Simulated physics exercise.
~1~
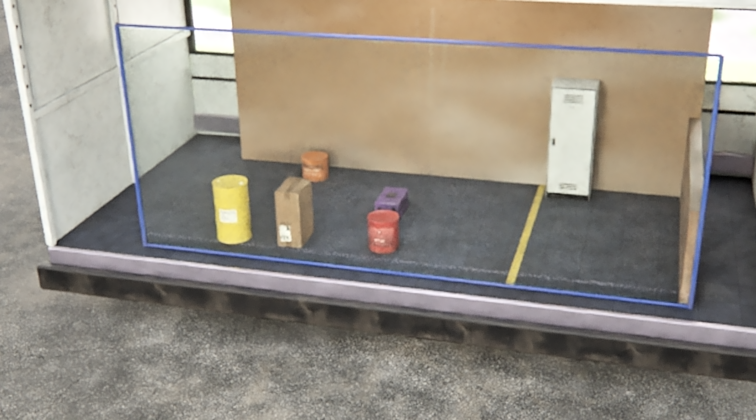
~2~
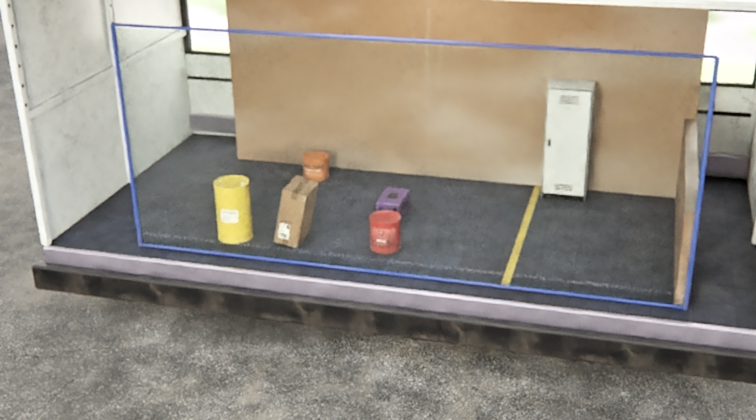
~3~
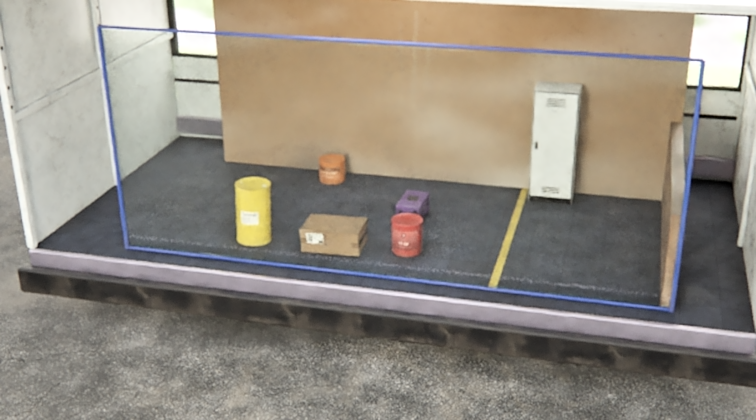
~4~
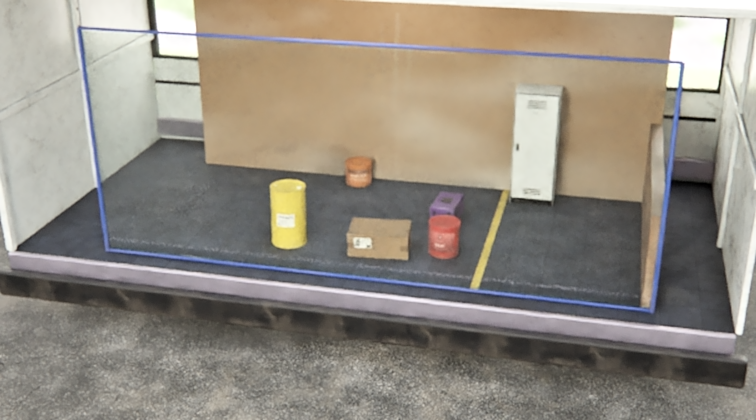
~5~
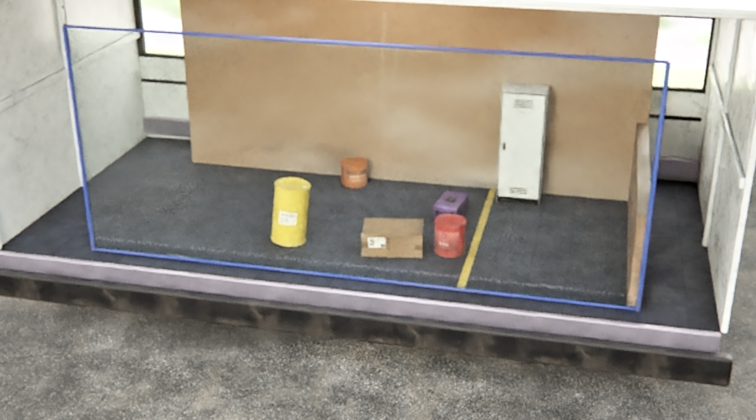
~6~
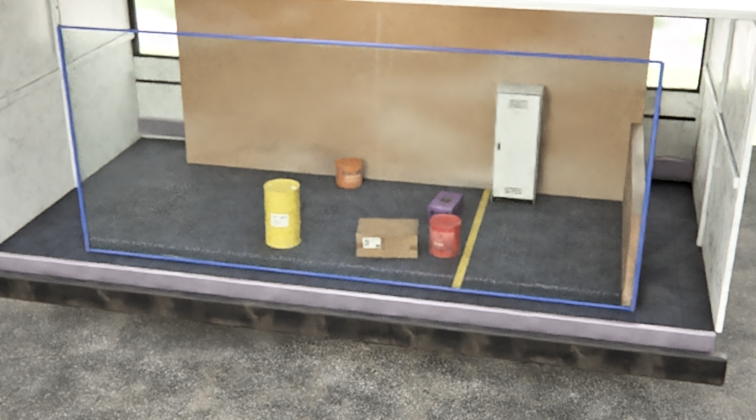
An open-fronted bay with a dark floor and a tan back wall is seen from outside and slightly above, outlined in blue. A yellow drum and an upright brown box stand at left, an orange bucket sits behind them, and a red bucket and purple toolbox rest near the middle, left of a yellow floor line and a pale locker. The box leans, then topples onto its side. The loose things slide right across the floor, the drum staying upright, as the view shifts slightly right. They settle with everything still short of the line, the red bucket and toolbox closest to it.
